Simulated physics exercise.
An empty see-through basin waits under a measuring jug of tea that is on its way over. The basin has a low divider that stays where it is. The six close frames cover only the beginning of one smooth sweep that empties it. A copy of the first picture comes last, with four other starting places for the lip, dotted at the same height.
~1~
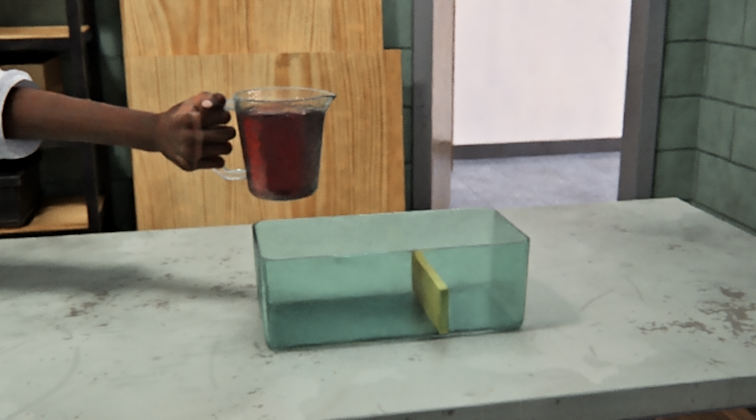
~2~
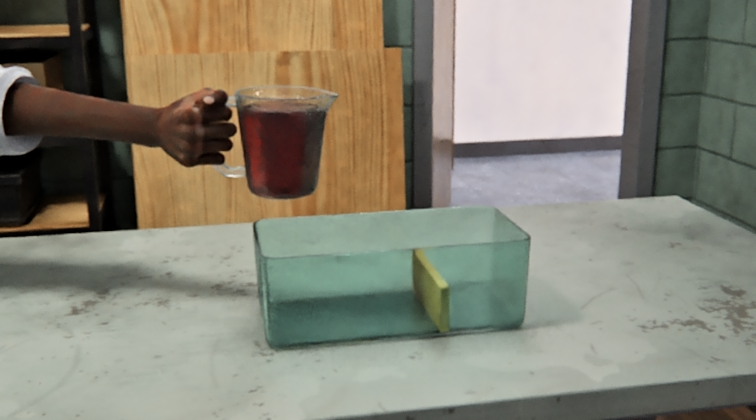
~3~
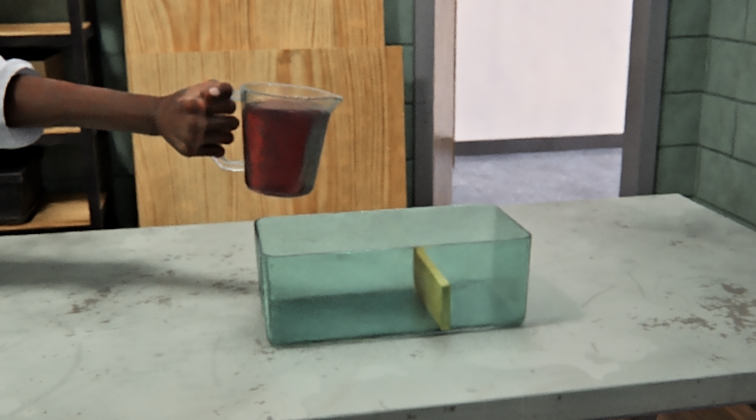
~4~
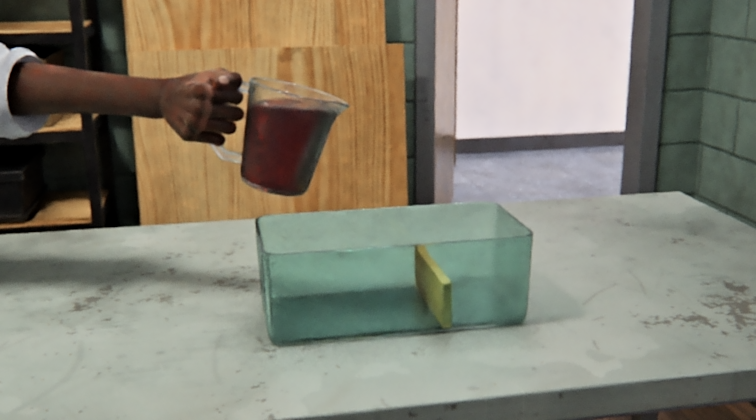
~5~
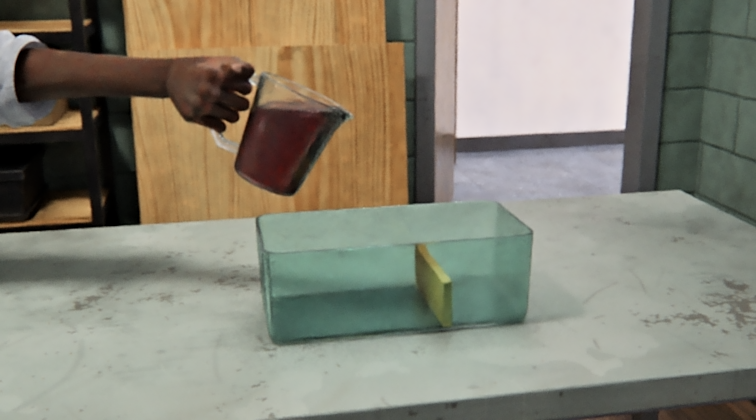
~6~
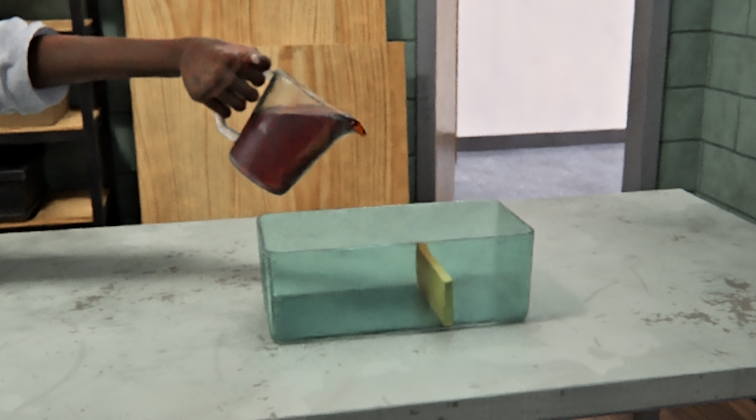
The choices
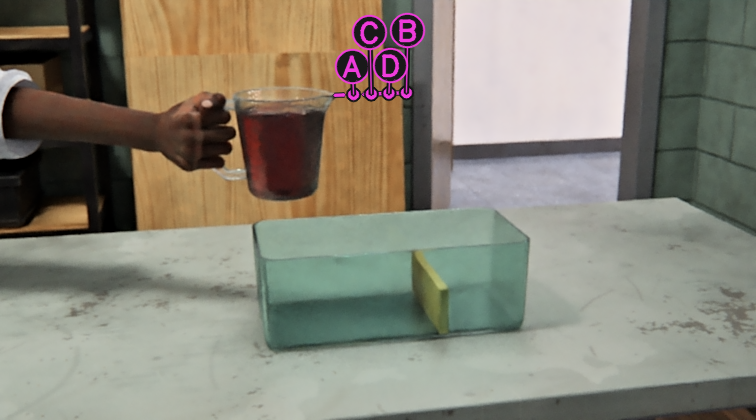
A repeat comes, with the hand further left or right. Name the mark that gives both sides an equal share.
Take D.
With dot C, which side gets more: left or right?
More ends on the left.
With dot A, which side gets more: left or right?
More ends on the left.
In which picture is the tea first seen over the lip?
Picture 6.
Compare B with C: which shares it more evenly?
That would be B.
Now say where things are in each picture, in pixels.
The first picture shows upright, lip at (335, 95); basin from (265, 349) to (523, 326); top of the wall at (429, 269); nothing has left yet.
The second picture shows upright, lip at (337, 95); nothing has left yet.
The third picture shows tipped about 7°, lip at (341, 98); nothing has left yet.
The fourth picture shows tipped about 15°, lip at (348, 105); nothing has left yet.
The fifth picture shows tipped about 26°, lip at (353, 116); nothing has left yet.
The sixth picture shows tipped about 39°, lip at (356, 130); tea is over the lip, down to (361, 134).
In magenta, A at (353, 94); B at (406, 92); C at (371, 94); D at (388, 93).
For dot A, about 92 % ends left of the wall and 5 % right of it; 3 % is lost outside.
For dot B, about 30 % ends left of the wall and 68 % right of it.
For dot C, about 77 % ends left of the wall and 21 % right of it.
For dot D, about 53 % ends left of the wall and 45 % right of it.
